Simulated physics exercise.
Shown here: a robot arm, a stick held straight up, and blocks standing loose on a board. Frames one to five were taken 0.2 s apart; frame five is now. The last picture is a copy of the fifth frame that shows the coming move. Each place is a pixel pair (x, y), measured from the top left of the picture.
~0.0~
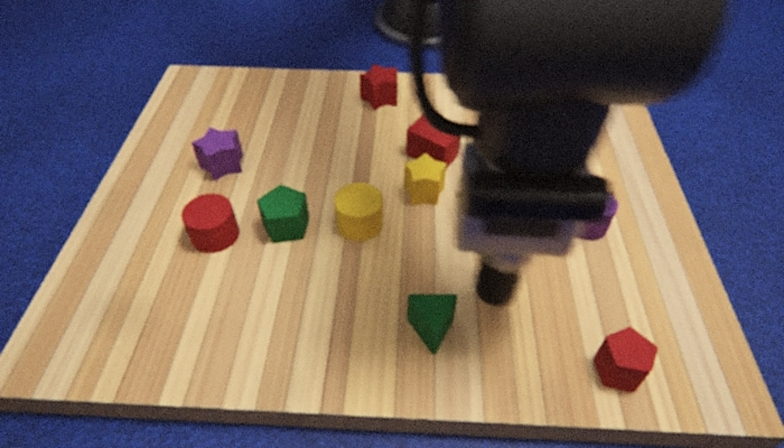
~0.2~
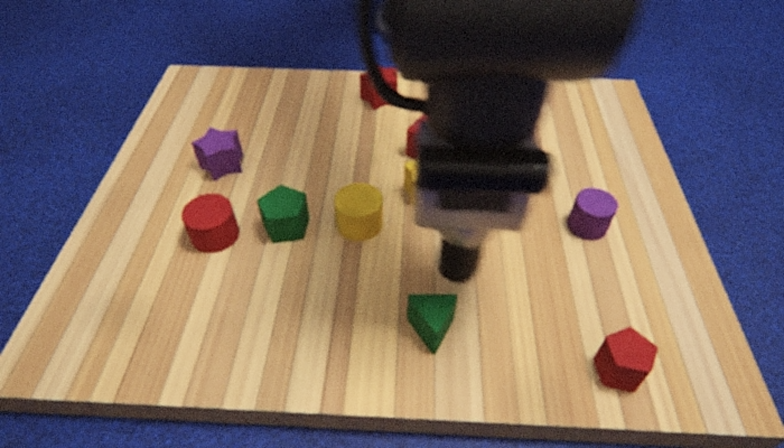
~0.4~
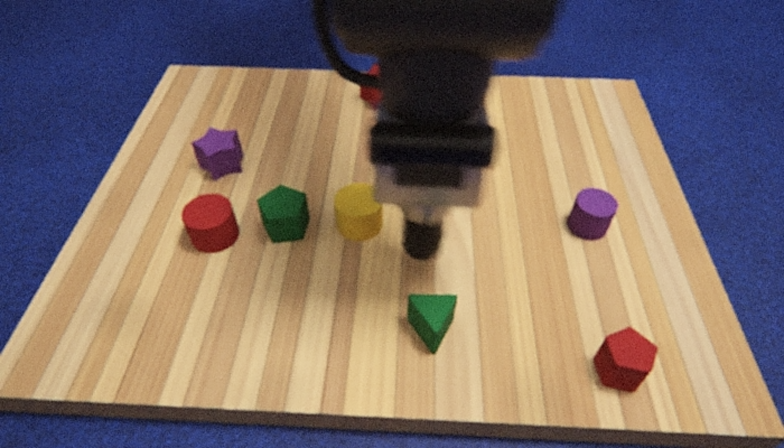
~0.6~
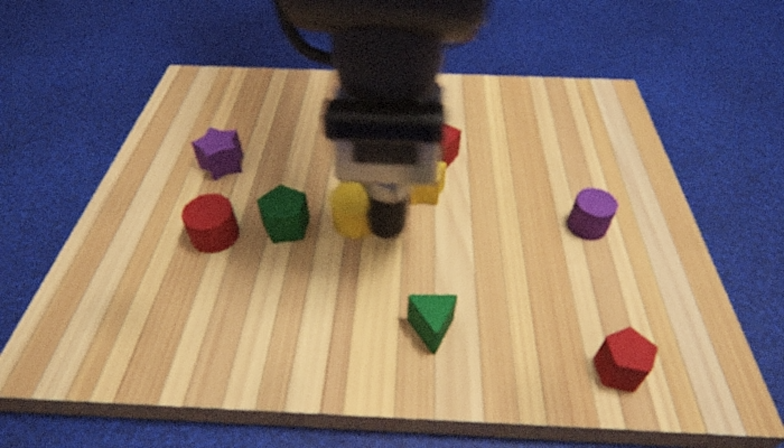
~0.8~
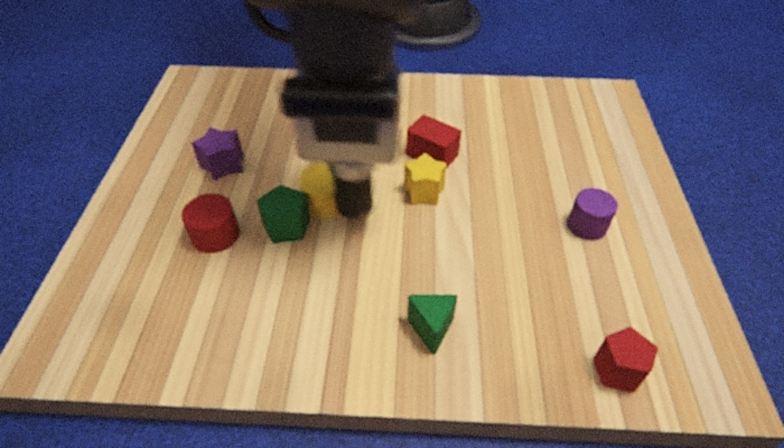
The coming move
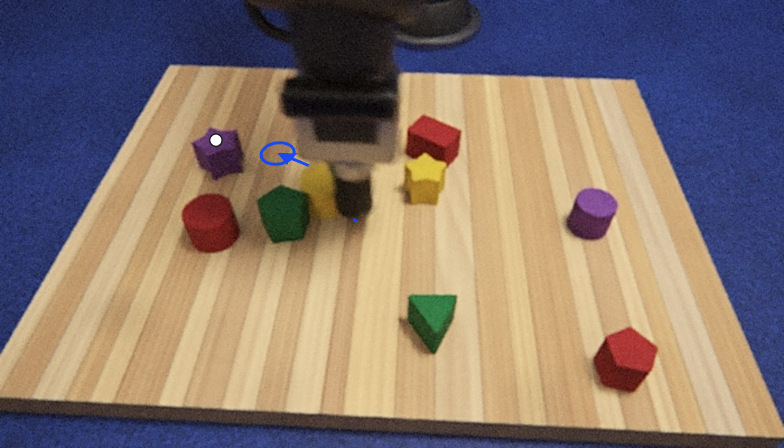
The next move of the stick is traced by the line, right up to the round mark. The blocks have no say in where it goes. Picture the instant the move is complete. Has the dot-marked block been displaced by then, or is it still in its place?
Here the dot-marked block moves off its spot.
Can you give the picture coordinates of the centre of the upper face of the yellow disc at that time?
The middle of the upper face of the yellow disc will lie at about (243, 148) in the picture.
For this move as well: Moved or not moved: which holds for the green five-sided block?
Answer: Unmoved.
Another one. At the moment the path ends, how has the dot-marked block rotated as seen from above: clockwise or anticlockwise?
Clockwise rotation.
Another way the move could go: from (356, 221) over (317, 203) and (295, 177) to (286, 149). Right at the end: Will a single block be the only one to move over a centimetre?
Yes - that is the case.
Path on the board, from (356, 221) over (337, 191) and (312, 168) to (278, 153); the dot is on the purple star block.
The first path, step by step. One third of the way, stick (336, 176); yellow disc (296, 159).
Two thirds of the way, stick (309, 152); yellow disc (268, 149).
At the end, stick (275, 138); purple star block (206, 142), turned 20° clockwise; green five-sided block in place; yellow disc (243, 148).
